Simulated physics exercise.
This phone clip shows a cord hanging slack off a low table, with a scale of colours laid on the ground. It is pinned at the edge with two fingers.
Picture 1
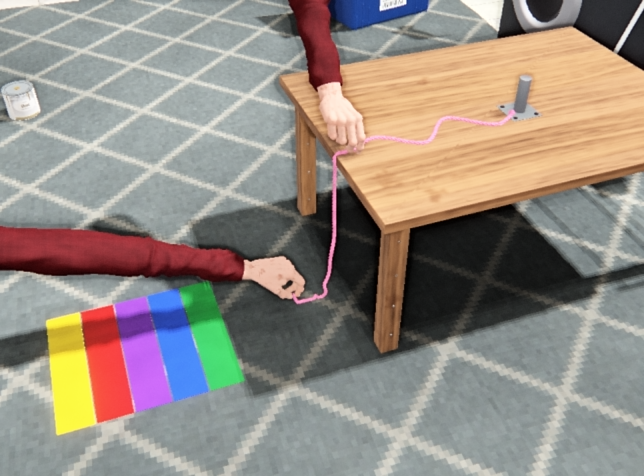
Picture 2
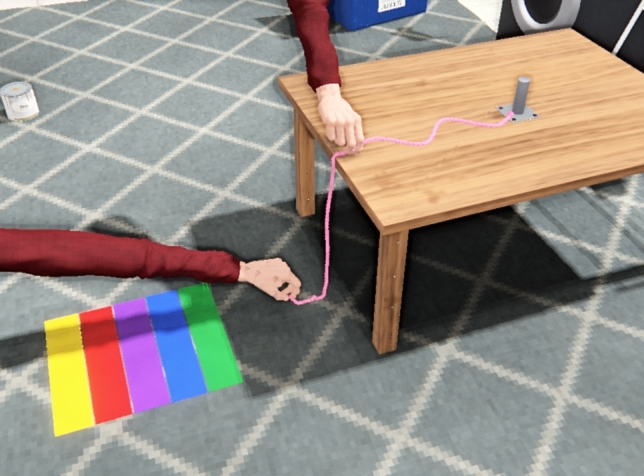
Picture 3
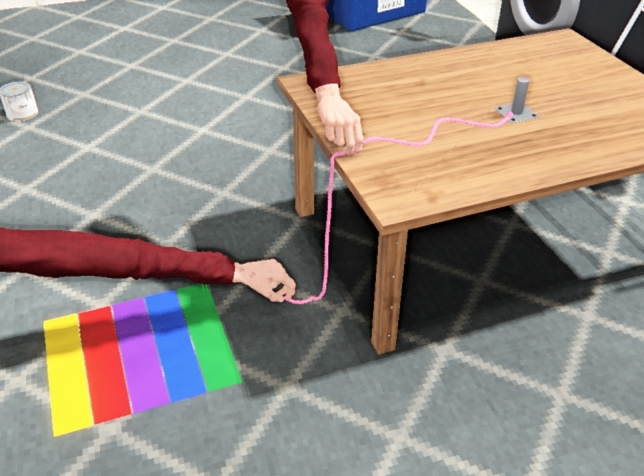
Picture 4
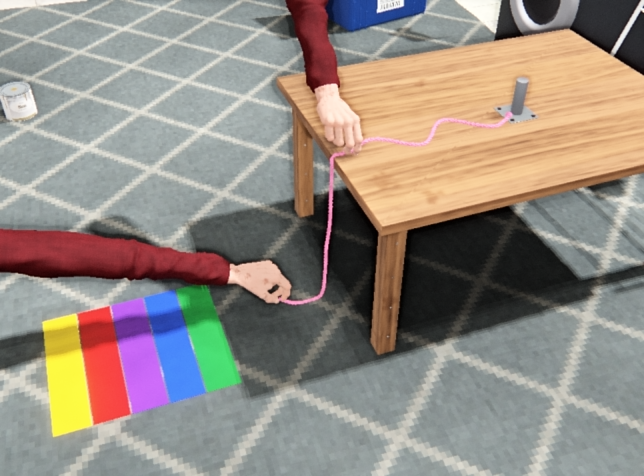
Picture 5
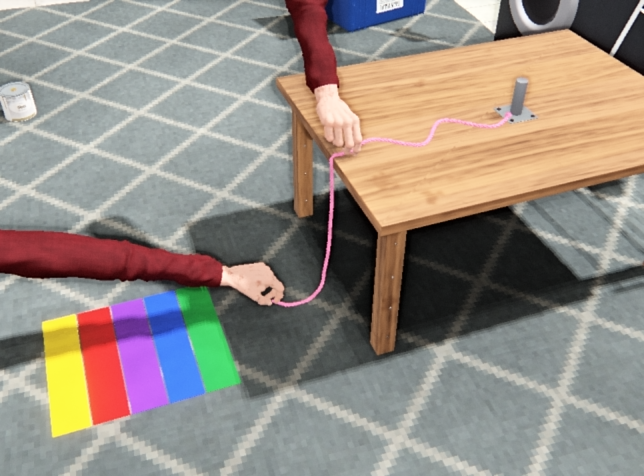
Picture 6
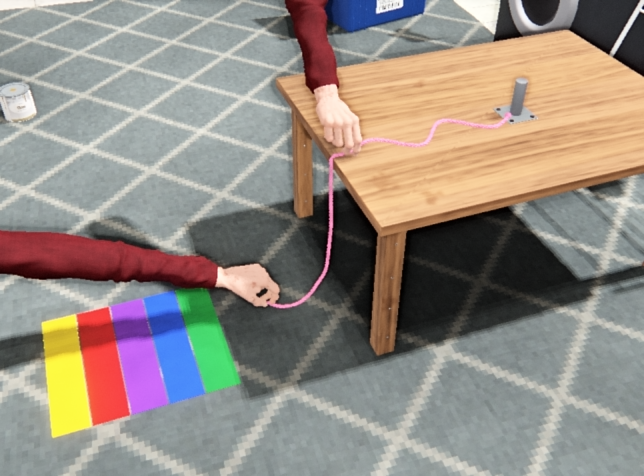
Hand pinning a pink cord at a wooden table's edge while another hand draws its hanging end slightly left near coloured stripes.
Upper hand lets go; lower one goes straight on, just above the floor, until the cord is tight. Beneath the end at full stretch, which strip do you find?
You find the purple strip.
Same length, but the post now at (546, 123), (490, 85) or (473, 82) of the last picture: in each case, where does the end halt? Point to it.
Close to (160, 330), (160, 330) and (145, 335) in that order.
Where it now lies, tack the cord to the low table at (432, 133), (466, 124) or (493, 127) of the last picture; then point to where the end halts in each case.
For the three tries you'd see (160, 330), (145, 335) and (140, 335).
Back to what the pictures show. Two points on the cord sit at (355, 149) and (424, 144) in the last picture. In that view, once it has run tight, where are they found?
Point one to (322, 168), point two to (391, 143).
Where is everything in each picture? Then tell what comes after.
The first picture shows end (294, 294); green (221, 366); blue (186, 375); purple (150, 386); red (112, 396); yellow (74, 407).
The second picture shows end (290, 296); cord through (492, 126) (435, 130) (383, 139) (333, 172) (327, 231) (326, 285).
The third picture shows end (284, 298).
The fourth picture shows end (280, 299); cord through (490, 127) (433, 130) (382, 140) (332, 173) (329, 231) (324, 285).
The fifth picture shows end (273, 301).
The sixth picture shows end (268, 302); cord through (489, 127) (433, 131) (381, 140) (331, 173) (331, 231) (316, 286).
A little later, end near (201, 320); over green.
Next, end near (160, 330); over blue.
When it is tight, end near (134, 337); over purple. Over purple.
